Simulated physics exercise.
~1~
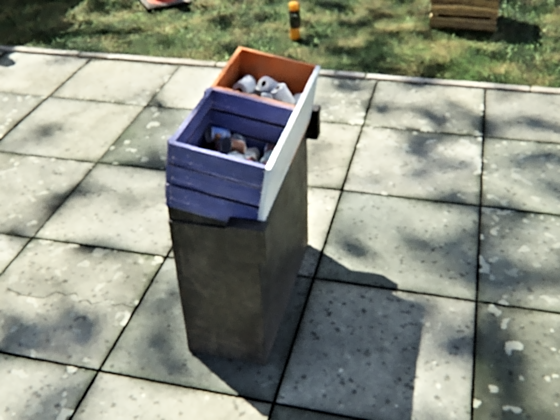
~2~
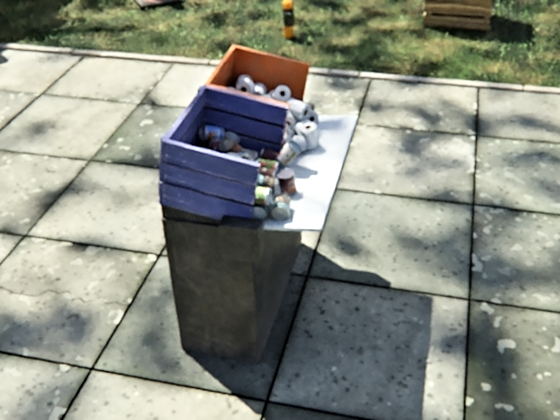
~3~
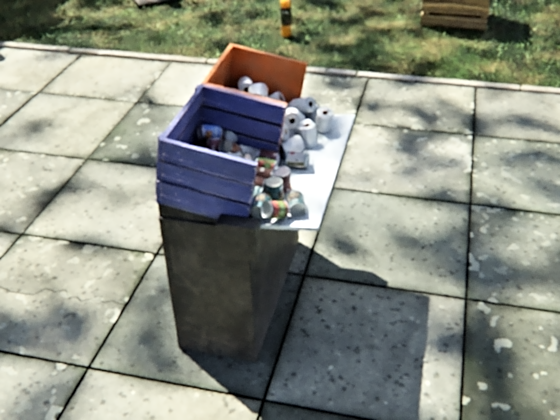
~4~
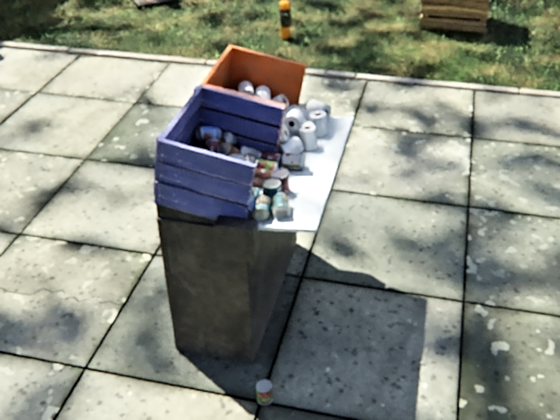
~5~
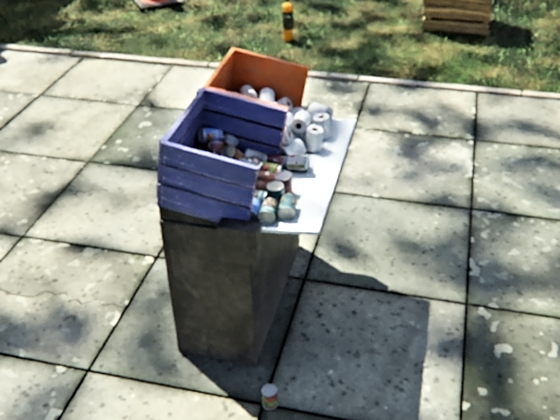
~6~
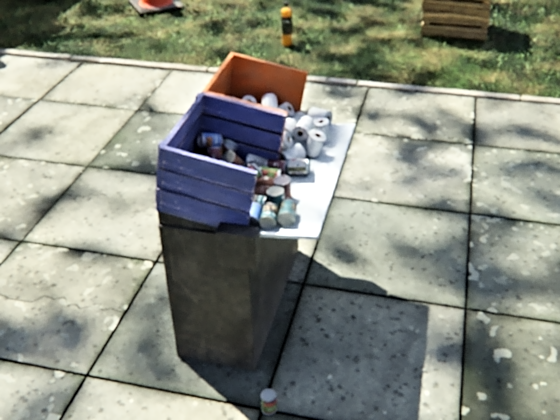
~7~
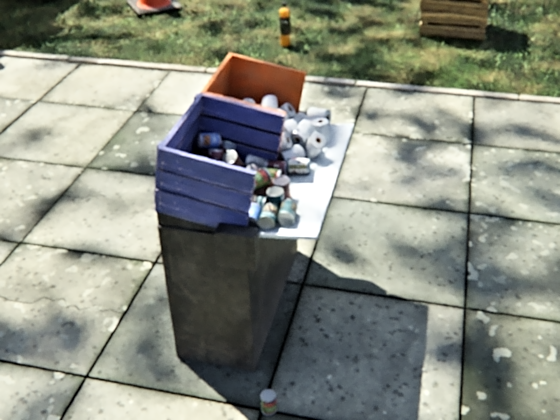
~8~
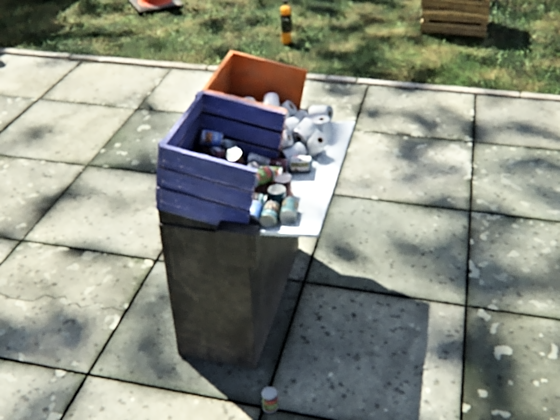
On a sunlit patio of square paving slabs beside a strip of grass, an orange box of white paper rolls and a blue box of small tins sit on a tall dark pedestal. A pale flap closes their right-hand side at first. The flap lowers until it lies nearly flat, and rolls and tins spill out onto it in a loose heap. Then a single tin drops off the edge to the paving at the foot of the pedestal. It stays there, while the rest of the tins and all the rolls remain in the boxes and on the lowered flap.
